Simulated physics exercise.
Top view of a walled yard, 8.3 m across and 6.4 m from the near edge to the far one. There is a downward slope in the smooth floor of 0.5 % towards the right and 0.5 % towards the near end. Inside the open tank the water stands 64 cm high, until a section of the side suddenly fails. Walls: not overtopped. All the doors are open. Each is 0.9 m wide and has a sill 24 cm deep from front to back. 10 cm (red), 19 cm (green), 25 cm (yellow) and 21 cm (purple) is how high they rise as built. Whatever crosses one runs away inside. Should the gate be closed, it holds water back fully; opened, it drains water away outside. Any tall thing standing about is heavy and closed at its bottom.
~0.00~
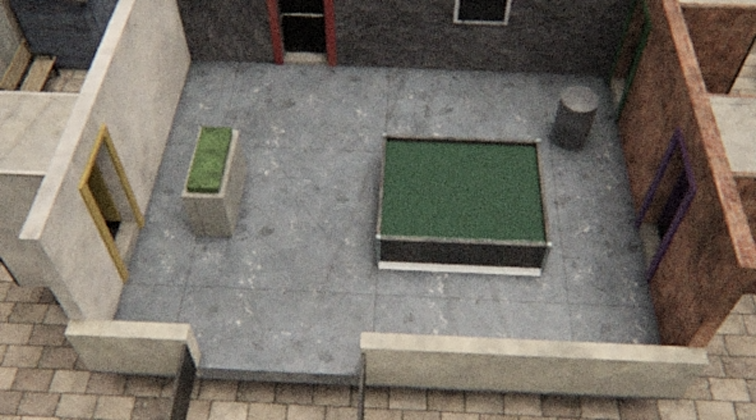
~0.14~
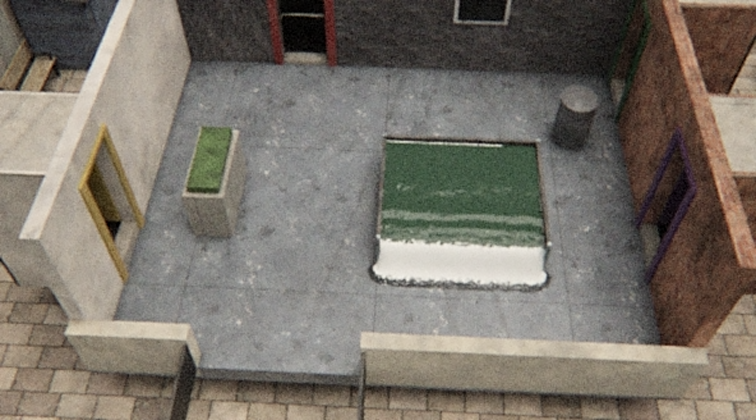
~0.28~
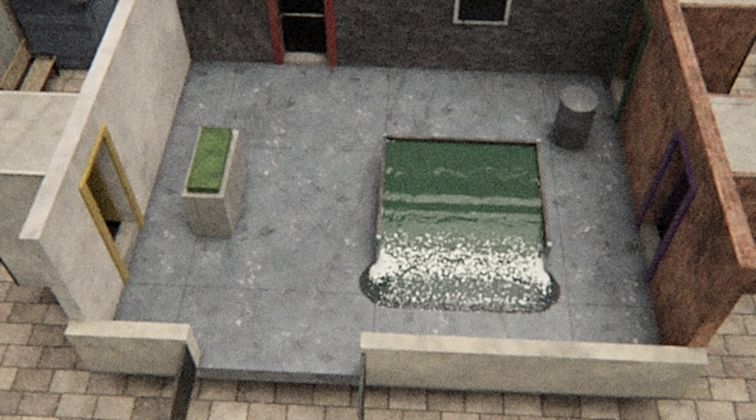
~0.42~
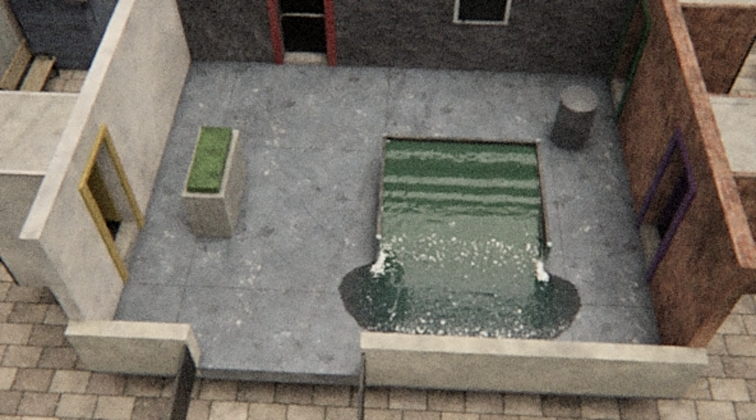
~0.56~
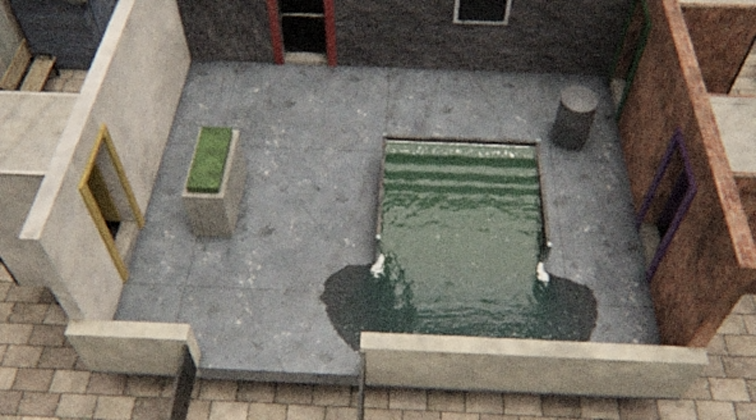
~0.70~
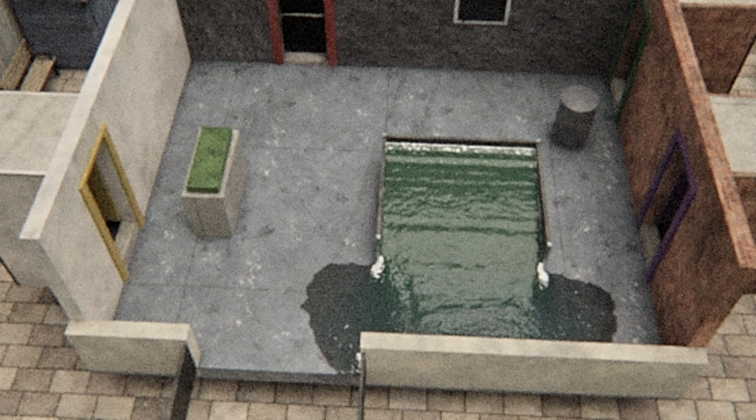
Green water burst out of the near side of the big open tank in a white, foamy rush, then spread across the grey yard floor in dark patches left and right along the low front wall.
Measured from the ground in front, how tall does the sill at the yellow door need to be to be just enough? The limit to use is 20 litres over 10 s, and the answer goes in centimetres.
It needs to be about 10 cm tall.
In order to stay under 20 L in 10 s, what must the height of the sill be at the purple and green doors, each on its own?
About 10.5 cm at purple and about 9.5 cm at green.
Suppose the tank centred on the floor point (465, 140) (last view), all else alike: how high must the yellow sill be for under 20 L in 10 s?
In this case, 6.0 cm or so.
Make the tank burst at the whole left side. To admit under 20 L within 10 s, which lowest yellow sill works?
Then roughly 12.5 cm.
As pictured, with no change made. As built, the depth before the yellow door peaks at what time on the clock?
Near 4.5 seconds.
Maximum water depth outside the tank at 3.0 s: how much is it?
Max depth: About 40 cm.
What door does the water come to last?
That would be the red door.
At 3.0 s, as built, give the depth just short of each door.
In cm: Red 0, green 0, yellow 0, purple 15.
After 1.4 s water covers 20 % of the floor, deepest (50 cm) near (457, 365); it has not reached the yellow door.
After 3.0 s water covers 40 % of the floor, deepest (40 cm) near (655, 374); it has not reached the yellow door.
After 10.0 s water covers 100 % of the floor, deepest (12 cm) near (179, 101); 3 cm at the yellow door, 0 litres in over its 25 cm sill.
At the yellow door as built, the water arrived by 3.3 s and peaked near 16 cm at 4.4 s.
With a sill of 9 cm, 28 litres would have come in within the 10 s; with 12.5 cm, 7 litres. So under 20 litres takes about 10 cm.
